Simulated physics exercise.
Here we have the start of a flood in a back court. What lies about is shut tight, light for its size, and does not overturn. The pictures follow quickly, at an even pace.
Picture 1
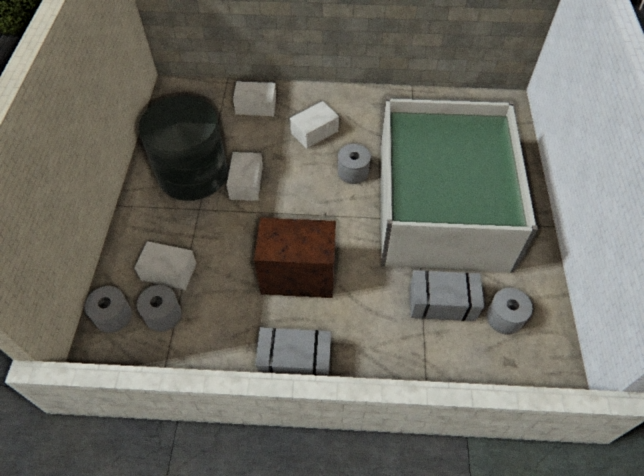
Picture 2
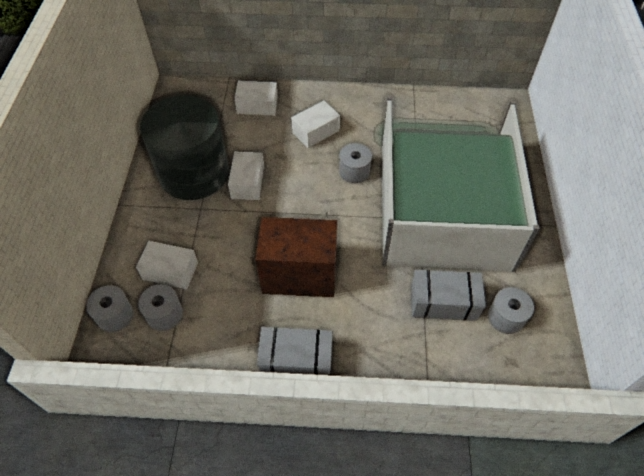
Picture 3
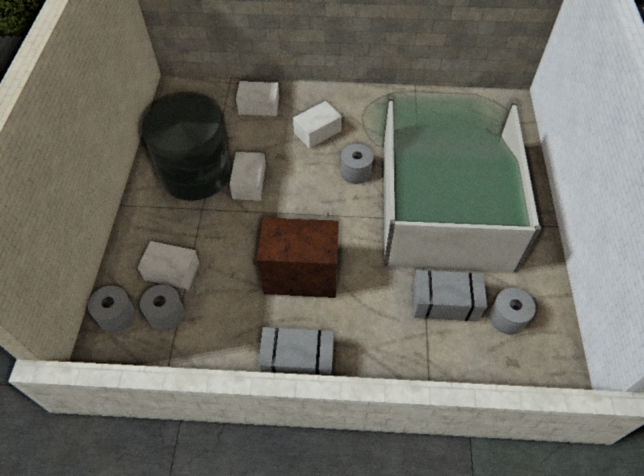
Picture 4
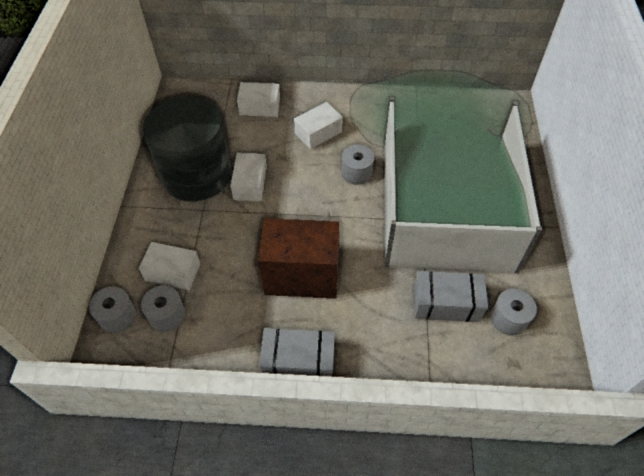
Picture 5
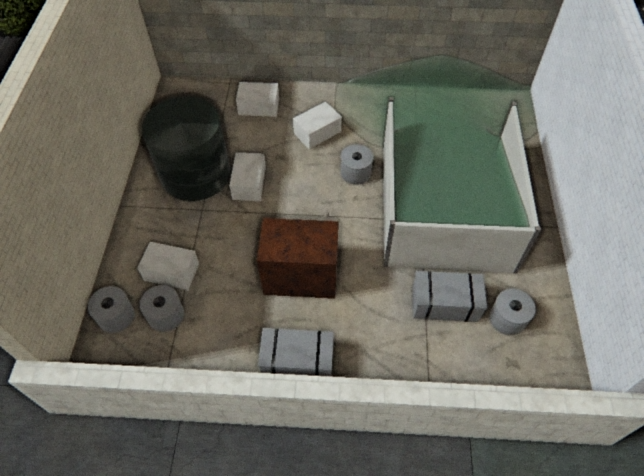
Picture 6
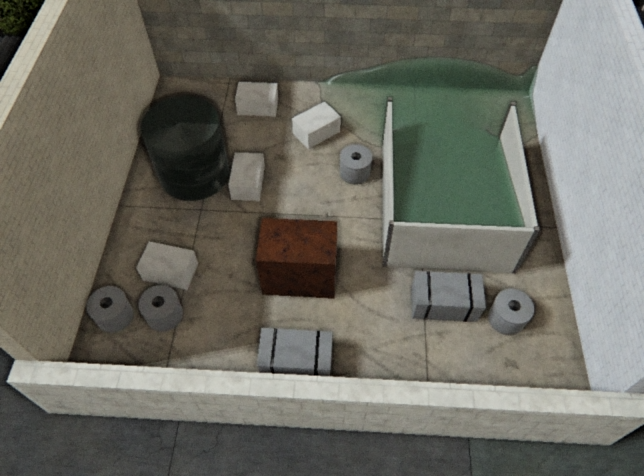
Green water in a walled tank at the right of a courtyard poured out once the tank's back side opened, spreading along the rear wall, while the blocks, cylinders and rusty box stayed still.
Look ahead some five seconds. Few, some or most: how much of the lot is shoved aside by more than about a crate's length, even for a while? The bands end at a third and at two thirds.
It is between one and two thirds.
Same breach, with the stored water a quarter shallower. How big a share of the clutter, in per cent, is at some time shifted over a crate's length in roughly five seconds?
Roughly 30 per cent.
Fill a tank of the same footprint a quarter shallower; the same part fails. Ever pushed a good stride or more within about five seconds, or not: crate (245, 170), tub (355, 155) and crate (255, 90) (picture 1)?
In that order: Not that far, that far or more, that far or more.
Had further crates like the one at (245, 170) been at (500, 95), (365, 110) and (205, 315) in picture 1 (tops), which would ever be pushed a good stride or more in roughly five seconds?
In turn: That far or more, pushed that far, under that.
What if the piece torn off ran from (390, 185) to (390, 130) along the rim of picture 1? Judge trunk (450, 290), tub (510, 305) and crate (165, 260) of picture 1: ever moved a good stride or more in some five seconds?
One after the other: No, less than that, yes.
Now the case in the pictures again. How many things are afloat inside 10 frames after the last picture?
That makes 0.
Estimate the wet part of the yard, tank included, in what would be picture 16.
About 45 per cent.
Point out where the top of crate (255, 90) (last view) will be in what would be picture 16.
Close to (193, 114).
A moment on, 0 of 10 are well off their spots; 0 afloat.
Next, 1 of 10 are well off their spots; 0 afloat.
Later, 3 of 10 are well off their spots; 1 afloat.
In the end, 6 of 10 are well off their spots, and 6 have been at some point; 4 afloat.
